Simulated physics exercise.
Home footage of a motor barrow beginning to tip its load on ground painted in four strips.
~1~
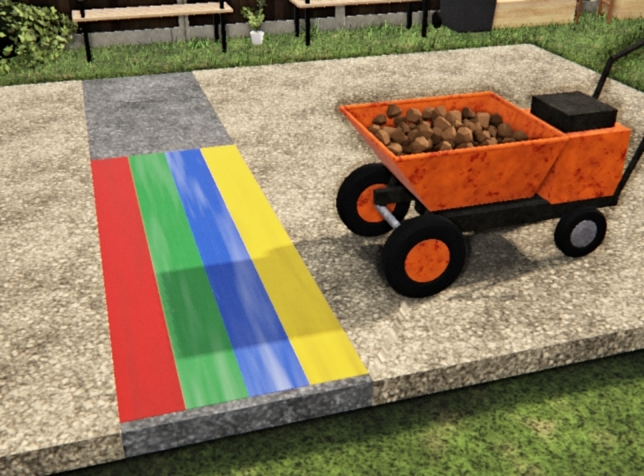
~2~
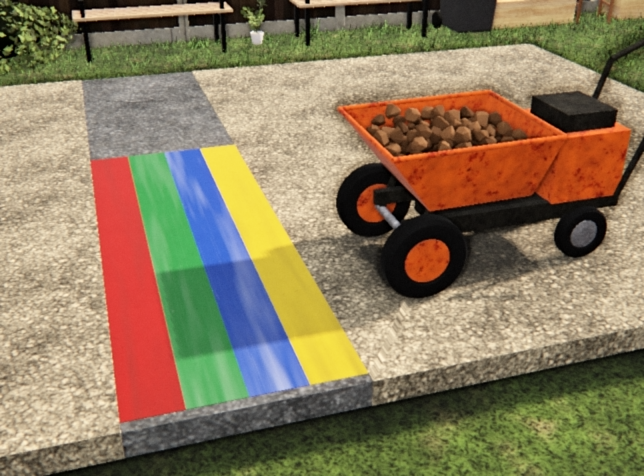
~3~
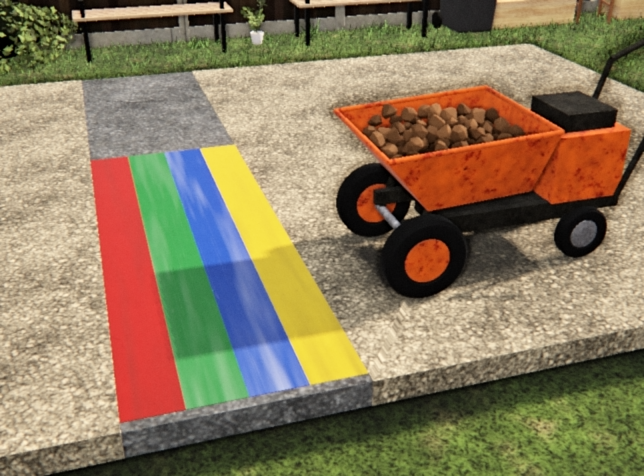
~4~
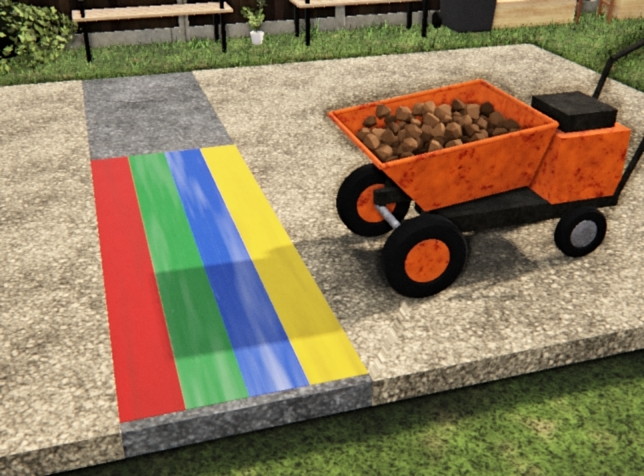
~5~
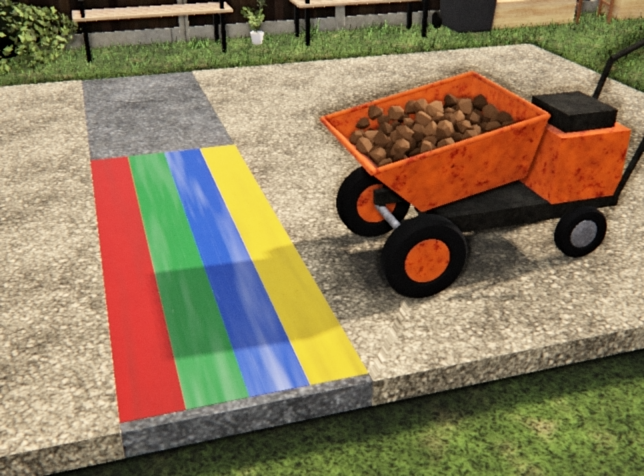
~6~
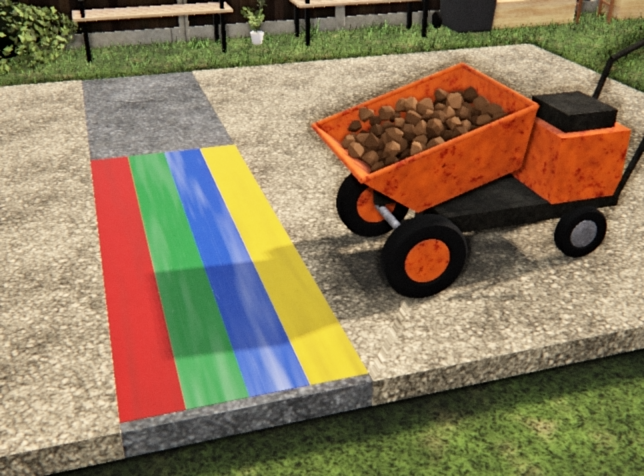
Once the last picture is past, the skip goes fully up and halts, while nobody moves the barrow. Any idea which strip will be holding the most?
Most likely the blue strip.
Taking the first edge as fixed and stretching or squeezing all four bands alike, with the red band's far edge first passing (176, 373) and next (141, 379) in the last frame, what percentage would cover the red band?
First 10 in a hundred, then 10 in a hundred.
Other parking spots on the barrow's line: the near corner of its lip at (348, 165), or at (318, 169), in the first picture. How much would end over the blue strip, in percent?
About 30 per cent for the first spot and about 10 per cent for the second.
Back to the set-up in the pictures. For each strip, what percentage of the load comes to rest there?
I'd say the yellow strip has near 25, the blue strip near 35, the green strip near 20 and the red strip near 5 per cent.
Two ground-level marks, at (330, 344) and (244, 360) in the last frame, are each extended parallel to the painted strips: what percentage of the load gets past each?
Roughly 90 and 30 percent.
Just after the last frame, skip tipped steeply; every one in the skip.
A moment on, skip tipped right over; the larger part in the skip; about a tenth over the yellow strip; about a tenth over the blue strip; just a few falling.
Further on, skip tipped right over; roughly a quarter in the skip; roughly a quarter over the yellow strip; roughly a third over the blue strip; roughly a quarter over the green strip; about a tenth over the red strip.
When it is over, skip tipped right over; about a tenth in the skip; roughly a quarter over the yellow strip; roughly a third over the blue strip; roughly a quarter over the green strip; about a tenth over the red strip; just a few off the paint.
